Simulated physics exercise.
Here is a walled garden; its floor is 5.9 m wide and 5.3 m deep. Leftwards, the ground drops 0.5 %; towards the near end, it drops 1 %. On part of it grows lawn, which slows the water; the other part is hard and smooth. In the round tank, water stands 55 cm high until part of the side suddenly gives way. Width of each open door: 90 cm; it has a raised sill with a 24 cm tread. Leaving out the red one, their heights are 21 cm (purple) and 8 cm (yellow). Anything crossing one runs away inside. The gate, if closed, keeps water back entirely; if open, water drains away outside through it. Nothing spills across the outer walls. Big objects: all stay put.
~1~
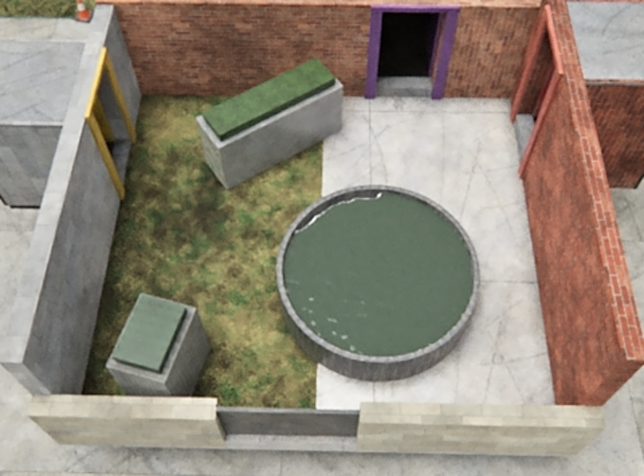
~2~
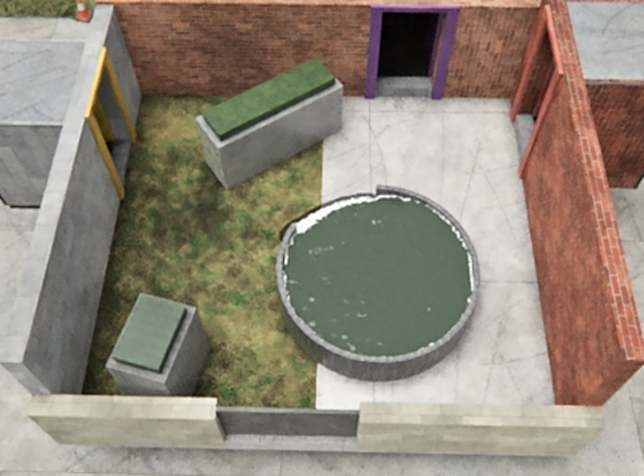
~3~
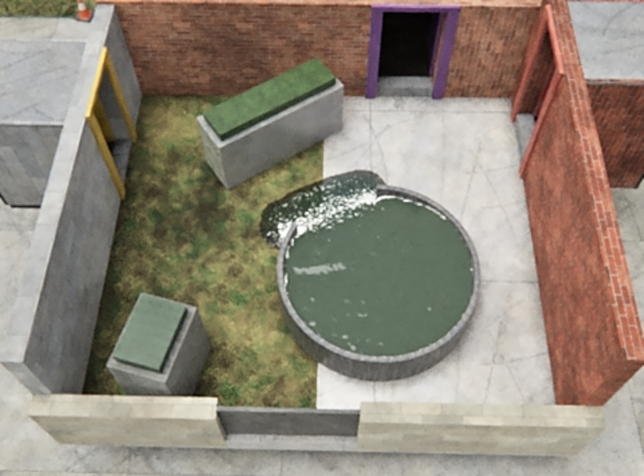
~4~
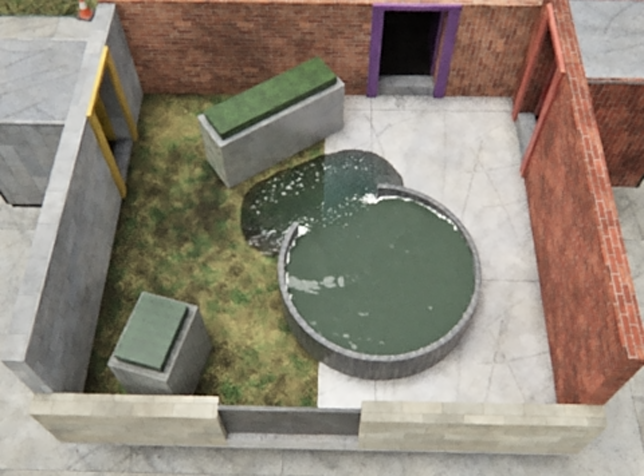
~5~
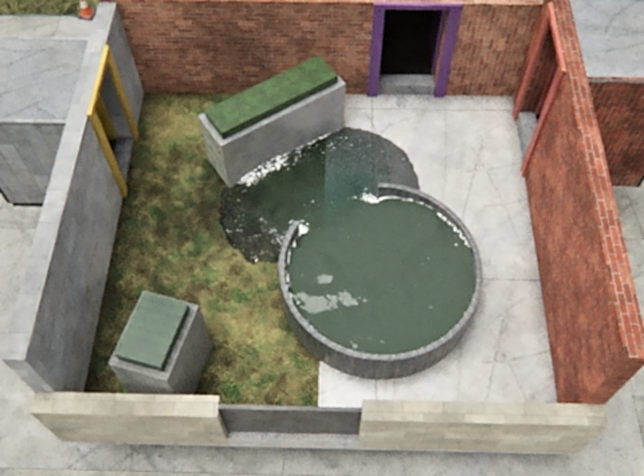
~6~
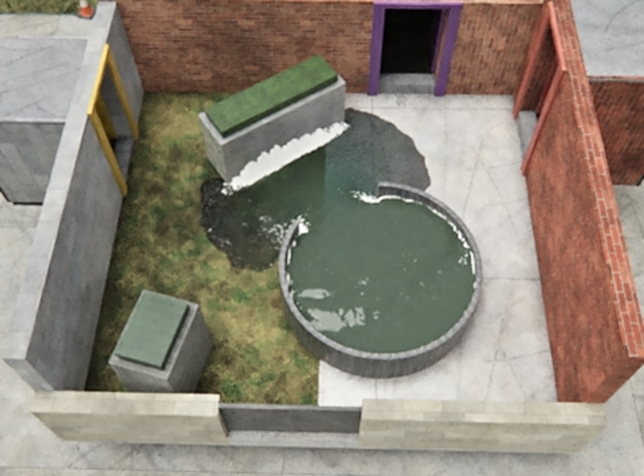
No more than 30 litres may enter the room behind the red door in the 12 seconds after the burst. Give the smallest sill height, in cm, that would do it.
I would say 15 cm.
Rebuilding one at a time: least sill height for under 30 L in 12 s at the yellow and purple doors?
You'd want some 5.5 cm at yellow and some 14.5 cm at purple.
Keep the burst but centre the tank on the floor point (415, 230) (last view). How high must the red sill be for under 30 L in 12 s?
15 cm, give or take.
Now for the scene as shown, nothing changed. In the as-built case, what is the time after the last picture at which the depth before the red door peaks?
2.6 s.
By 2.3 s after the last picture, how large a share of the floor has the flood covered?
Roughly 55 percent.
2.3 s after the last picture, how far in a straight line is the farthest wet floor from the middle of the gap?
Near 3.6 m, more or less.
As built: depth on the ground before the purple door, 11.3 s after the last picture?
Lab note: Depth approx. 5.5 cm.
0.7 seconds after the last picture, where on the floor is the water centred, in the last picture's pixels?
The water's centre is at about (357, 254).
Then, 0.7 s after the last picture water covers 25 % of the floor, deepest (38 cm) near (286, 169); it has not reached the red door.
Then, 2.3 s after the last picture water covers 55 % of the floor, deepest (29 cm) near (507, 107); 20 cm at the red door, 0 litres in over its 22 cm sill.
Then, 11.3 s after the last picture water covers 95 % of the floor, deepest (16 cm) near (95, 415); 5 cm at the red door, 3 litres in over its 22 cm sill.
At the red door as built, the water peaked near 21 cm, 2.5 s after the last picture.
Run again over the same 12 s with other heights there, 47 litres in over 13 cm, 13 litres over 18 cm. The limit of 30 litres is kept from about 15 cm up.
